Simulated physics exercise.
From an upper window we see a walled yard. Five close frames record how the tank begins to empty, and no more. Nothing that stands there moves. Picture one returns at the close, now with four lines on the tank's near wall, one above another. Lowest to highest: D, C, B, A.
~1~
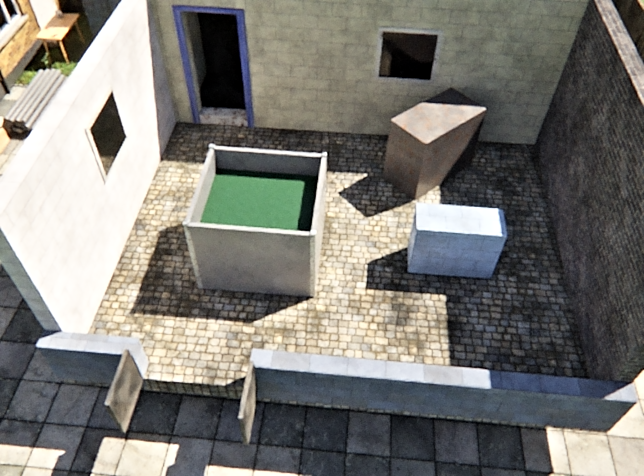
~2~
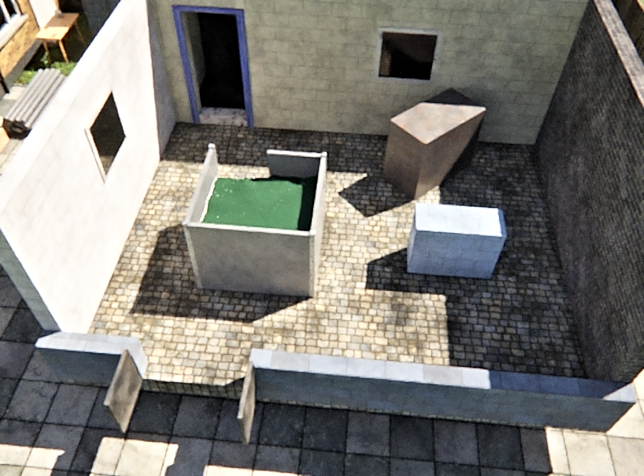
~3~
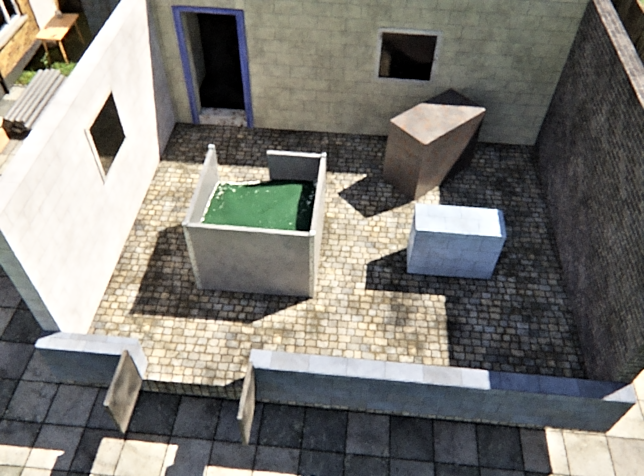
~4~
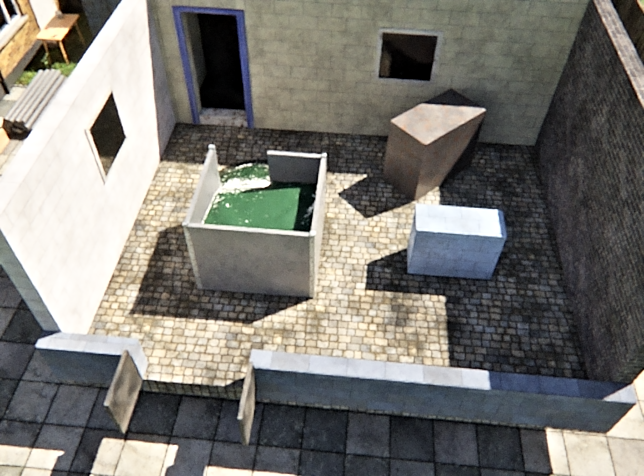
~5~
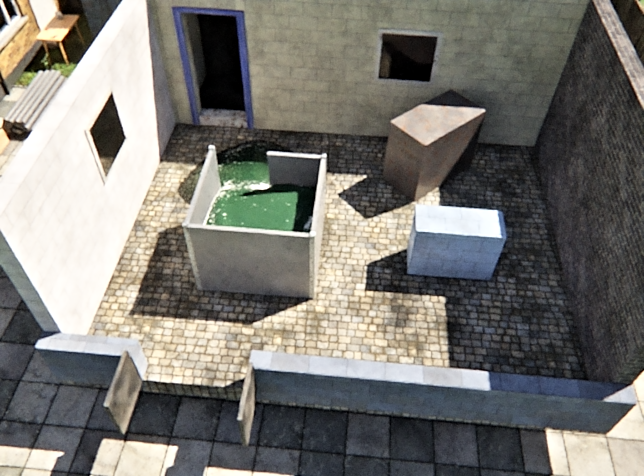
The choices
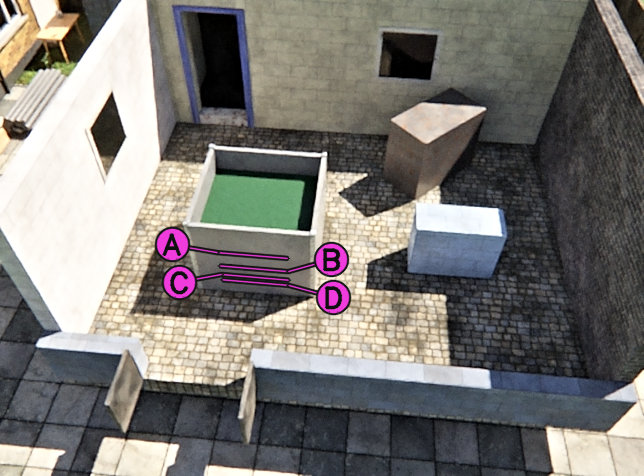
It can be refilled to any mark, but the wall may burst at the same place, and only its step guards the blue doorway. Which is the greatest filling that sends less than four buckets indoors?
B.
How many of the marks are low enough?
Three of them.
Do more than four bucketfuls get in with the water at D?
No, not at all.
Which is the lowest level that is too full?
A.
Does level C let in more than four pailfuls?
No.
On the marked copy, A at (252, 255); B at (254, 268); C at (255, 277); D at (255, 282); from the bottom up D, C, B, A.
Choosing A, about 10 bucketfuls get in.
Choosing B, a bucket or two gets in.
Choosing C, nothing gets over.
Choosing D, nothing gets over.
